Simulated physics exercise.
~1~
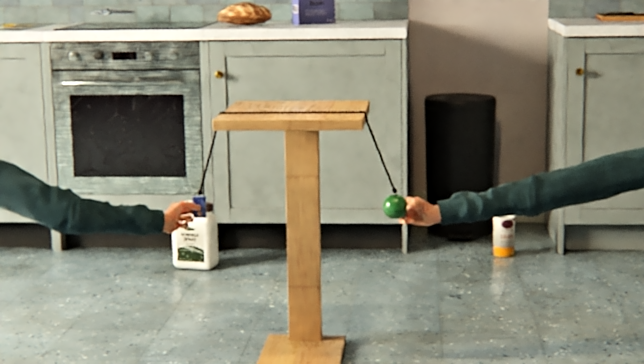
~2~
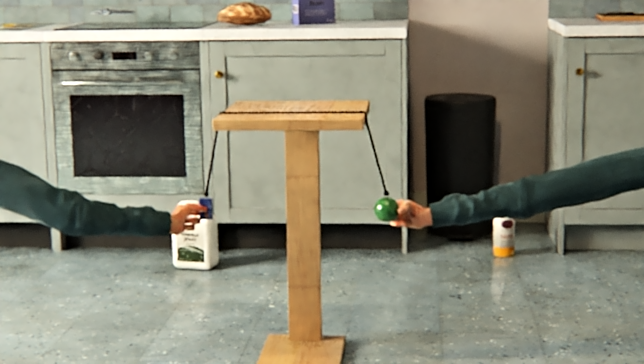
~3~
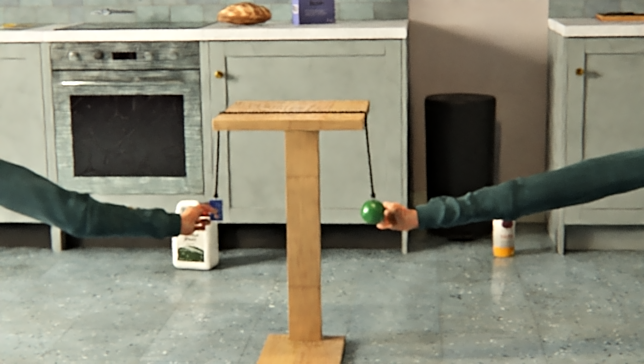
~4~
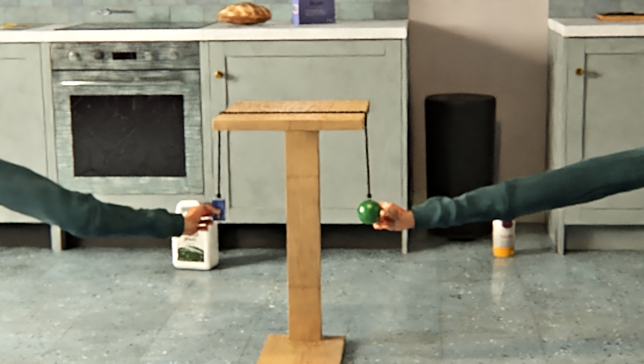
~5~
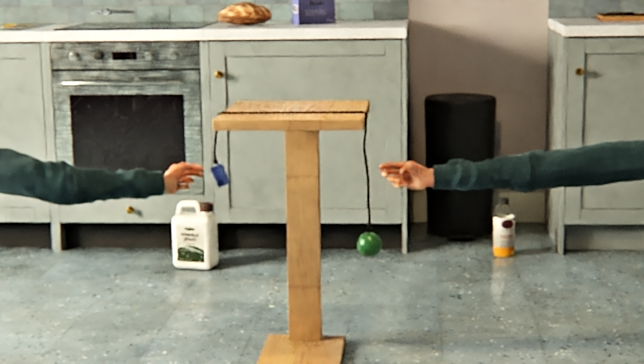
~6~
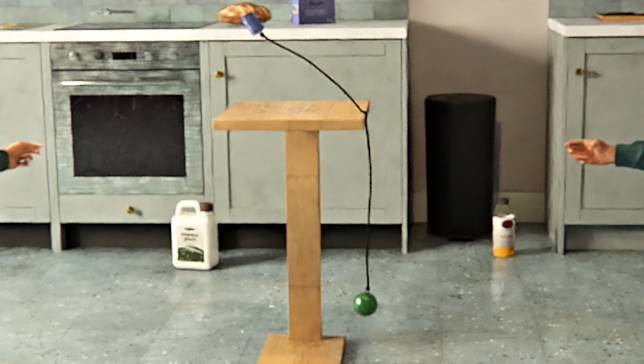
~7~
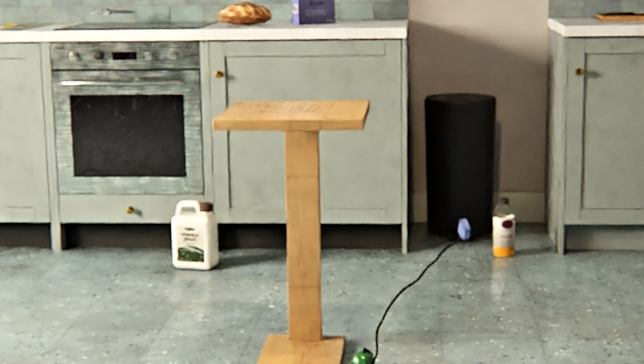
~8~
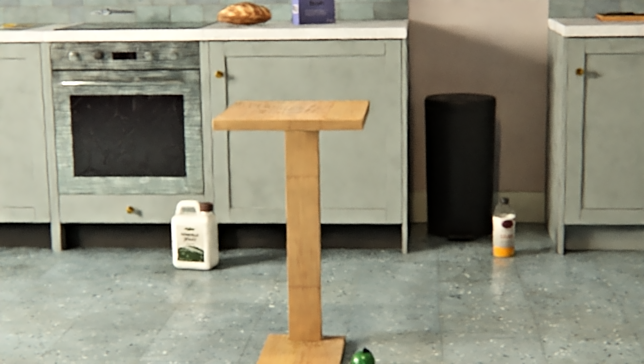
In a kitchen with grey-green cabinets and an oven, seen from a fixed, straight-on view, a narrow wooden side table stands on a bluish tiled floor. A dark shoelace lies across its top, with a small blue box on the left end and a green apple-like ball on the right, each held by a hand in a dark green sleeve. The hands move both inward until they hang near the table's edges, then let go and draw back. The green ball drops, pulling the lace rightwards and flinging the box up over the top. The ball reaches the floor by the table's base, and the box flies down to the right, out of sight at the end.
